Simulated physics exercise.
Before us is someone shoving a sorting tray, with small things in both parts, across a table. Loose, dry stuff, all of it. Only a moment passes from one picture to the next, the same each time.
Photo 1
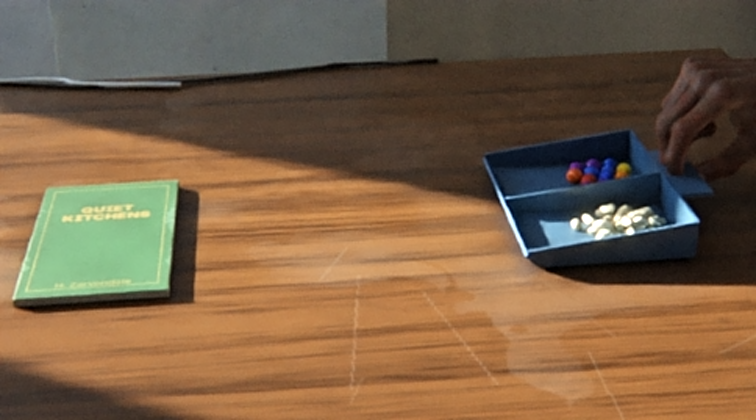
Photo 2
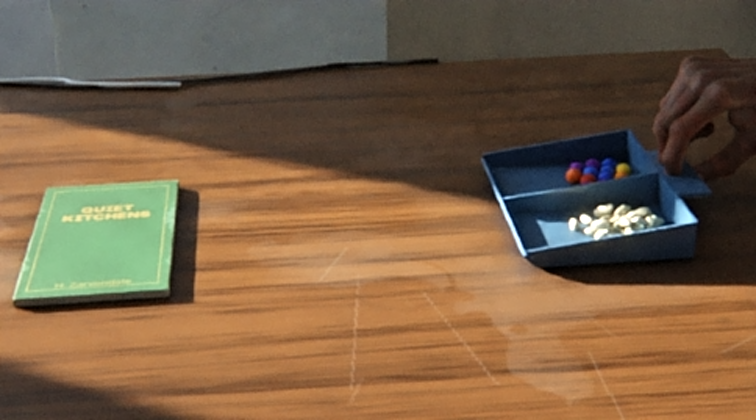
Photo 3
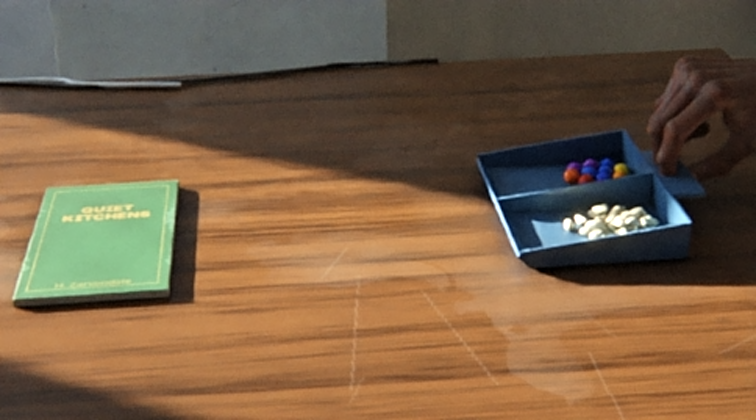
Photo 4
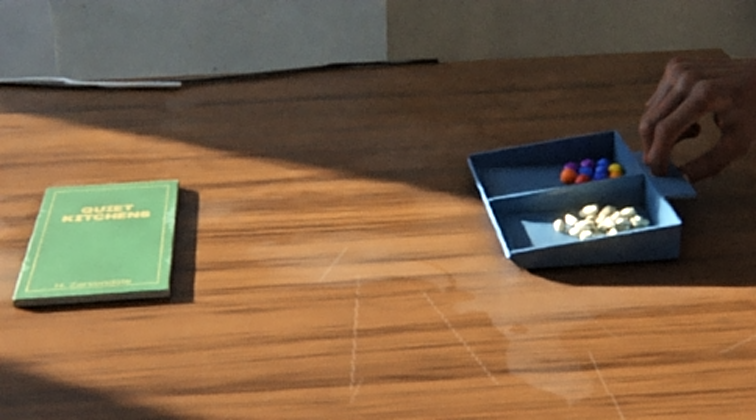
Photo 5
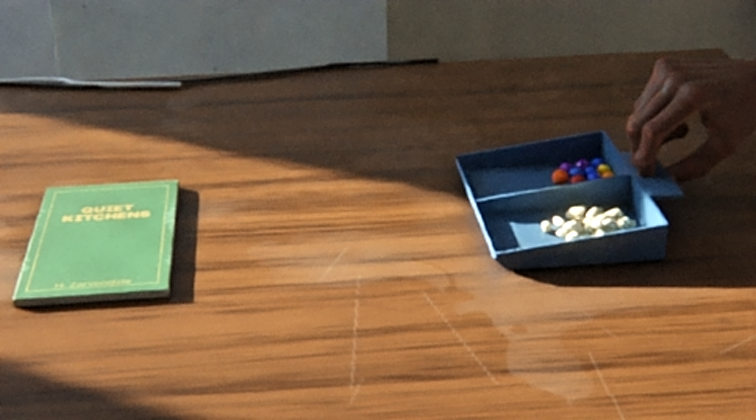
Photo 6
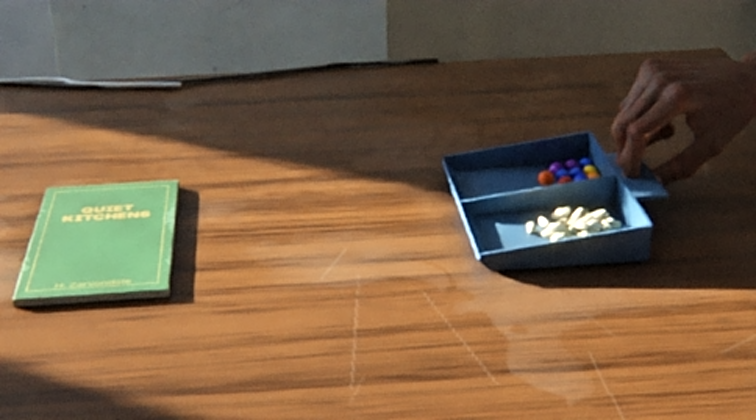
On a wooden table, a hand slides a blue tray of beans and gumballs slightly left.
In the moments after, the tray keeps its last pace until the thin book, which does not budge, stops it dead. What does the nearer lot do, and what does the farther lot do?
In this case the nearer lot is kept in, and the farther lot is kept in too.
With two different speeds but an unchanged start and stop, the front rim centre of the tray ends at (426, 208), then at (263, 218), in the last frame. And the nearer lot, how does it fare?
Trial 1 - it holds inside the tray; trial 2 - it spills partly over.
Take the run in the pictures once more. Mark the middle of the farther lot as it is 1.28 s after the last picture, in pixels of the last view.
Roughly at (246, 198).
Then, 0.49 s on from there, tray still sliding, front rim near (326, 214); nearer lot all inside; farther lot all inside.
Then, 1.07 s on from there, tray stopped at the thin book; nearer lot all inside; farther lot all inside.
Then, 1.28 s on from there, tray stopped at the thin book; nearer lot all inside; farther lot all inside, moved towards the front rim.
In the end, tray stopped at the thin book; nearer lot all inside; farther lot all inside, moved towards the front rim.
